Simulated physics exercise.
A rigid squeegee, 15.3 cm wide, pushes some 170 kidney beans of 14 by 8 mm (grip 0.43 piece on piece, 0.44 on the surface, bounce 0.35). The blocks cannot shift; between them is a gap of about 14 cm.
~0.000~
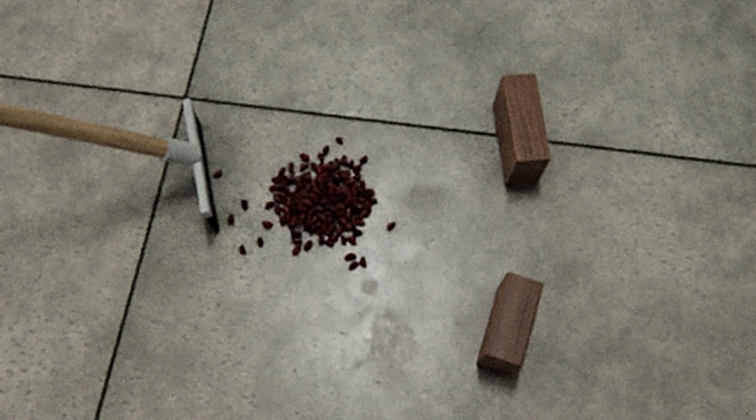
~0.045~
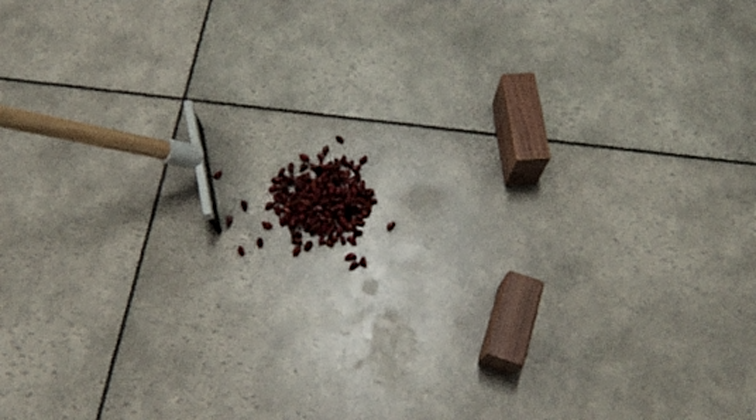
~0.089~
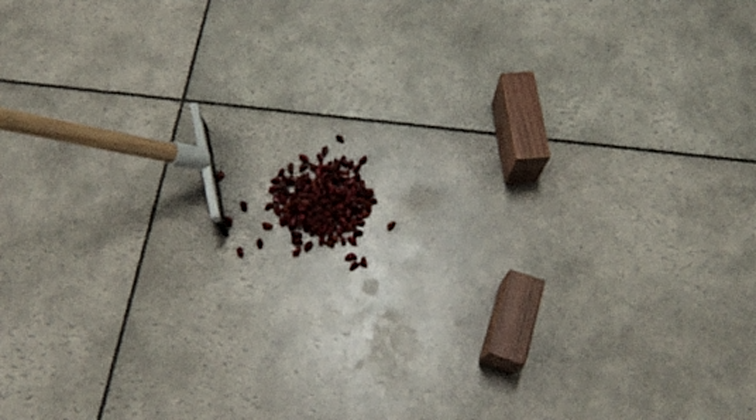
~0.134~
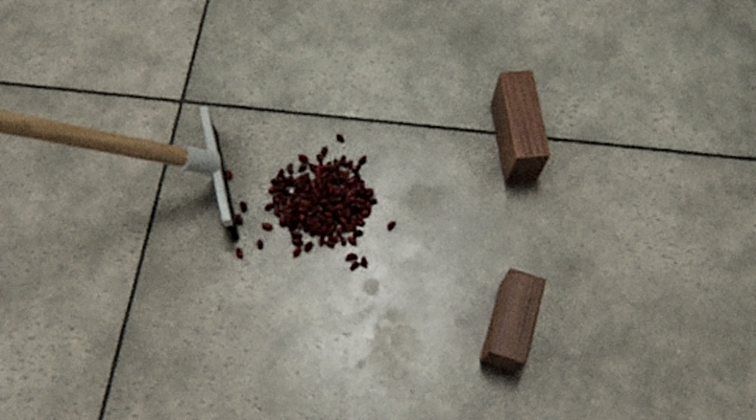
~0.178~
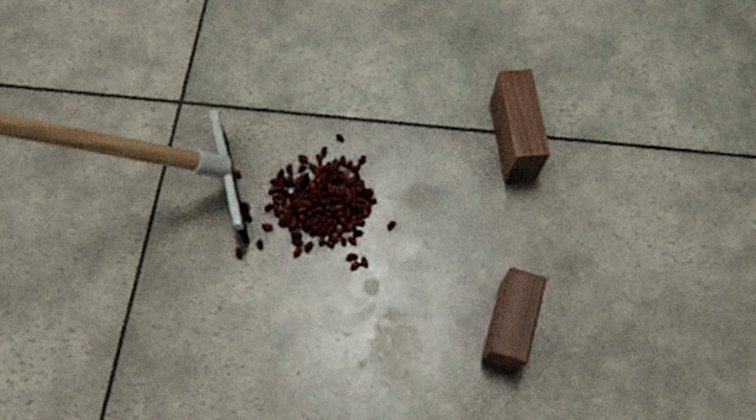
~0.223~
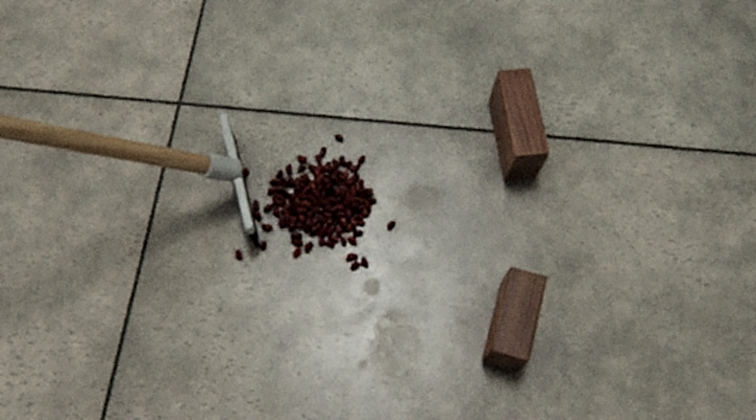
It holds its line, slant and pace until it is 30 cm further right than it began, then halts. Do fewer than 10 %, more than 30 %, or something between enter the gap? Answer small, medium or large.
In or through the gap: Small.
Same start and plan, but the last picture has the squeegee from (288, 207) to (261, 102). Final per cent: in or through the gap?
Through 5.
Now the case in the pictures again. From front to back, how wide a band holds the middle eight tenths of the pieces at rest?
Roughly 16 cm.
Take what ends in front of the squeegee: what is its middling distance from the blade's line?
About 3 cm.
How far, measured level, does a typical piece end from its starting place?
About 16 cm.
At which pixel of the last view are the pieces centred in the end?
At about (454, 202).
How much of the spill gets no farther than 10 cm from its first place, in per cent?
Roughly 20 per cent.
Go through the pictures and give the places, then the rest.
The first frame shows squeegee from (207, 213) to (189, 107); moved 0.0 cm; pieces shifted so far, 0; middle of the spill at (325, 201); block at (515, 318); block at (526, 116).
The second frame shows squeegee from (209, 215) to (190, 108); moved 0.3 cm; pieces shifted so far, 0; middle of the spill at (325, 201).
The third frame shows squeegee from (216, 217) to (197, 111); moved 1.2 cm; pieces shifted so far, 1; middle of the spill at (325, 202).
The fourth frame shows squeegee from (228, 221) to (206, 114); moved 2.6 cm; pieces shifted so far, 4; middle of the spill at (325, 202).
The fifth frame shows squeegee from (239, 225) to (216, 118); moved 4.0 cm; pieces shifted so far, 4; middle of the spill at (325, 202).
The sixth frame shows squeegee from (250, 229) to (226, 121); moved 5.4 cm; pieces shifted so far, 6; middle of the spill at (325, 202); block at (520, 313); block at (523, 111). Its speed is about 0.31 m/s, heading 9 degrees towards the viewer.
Then, at 0.60 s, squeegee 17 cm from its start, spill 14 cm wide; held up before the blocks 100 %.
Then, at 0.97 s, squeegee 29 cm from its start, spill 18 cm wide; held up before the blocks 100 %.
Then, at 1.29 s, squeegee 31 cm from its start, spill 19 cm wide; held up before the blocks 95 %.
In the end, at 2.3 s, in or through the gap 0 %, round the near block 0 %, round the far block 0 %, held up before the blocks 95 %.
